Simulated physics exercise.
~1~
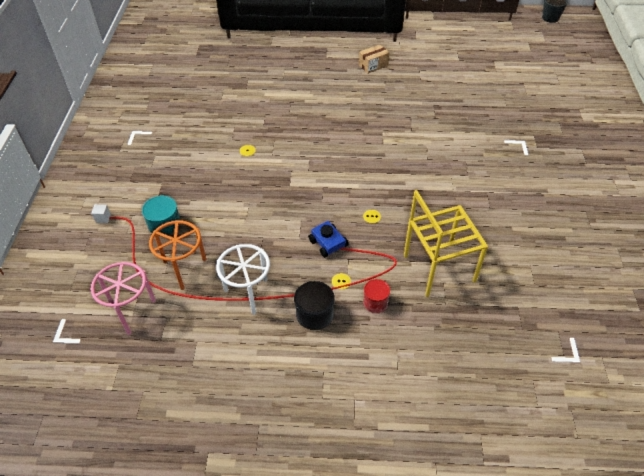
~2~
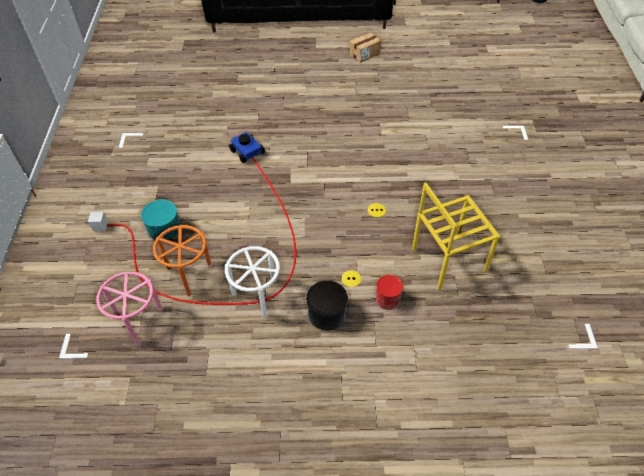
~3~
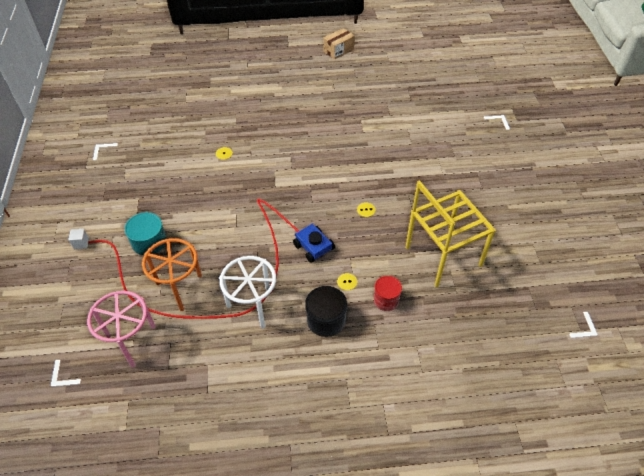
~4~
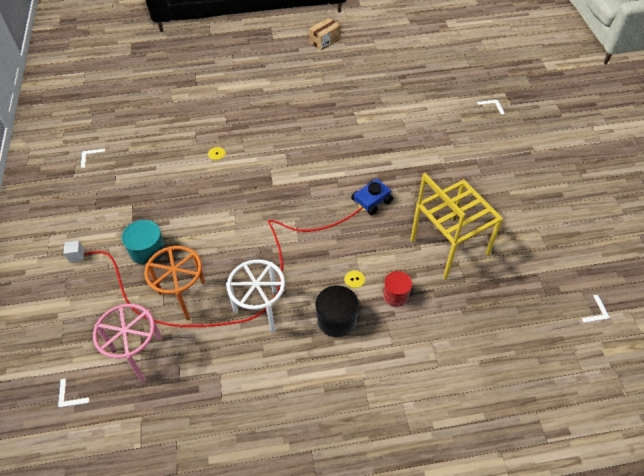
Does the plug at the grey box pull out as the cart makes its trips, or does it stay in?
The plug stays in. The red lead is still joined to the grey box when the cart stops near the yellow chair.
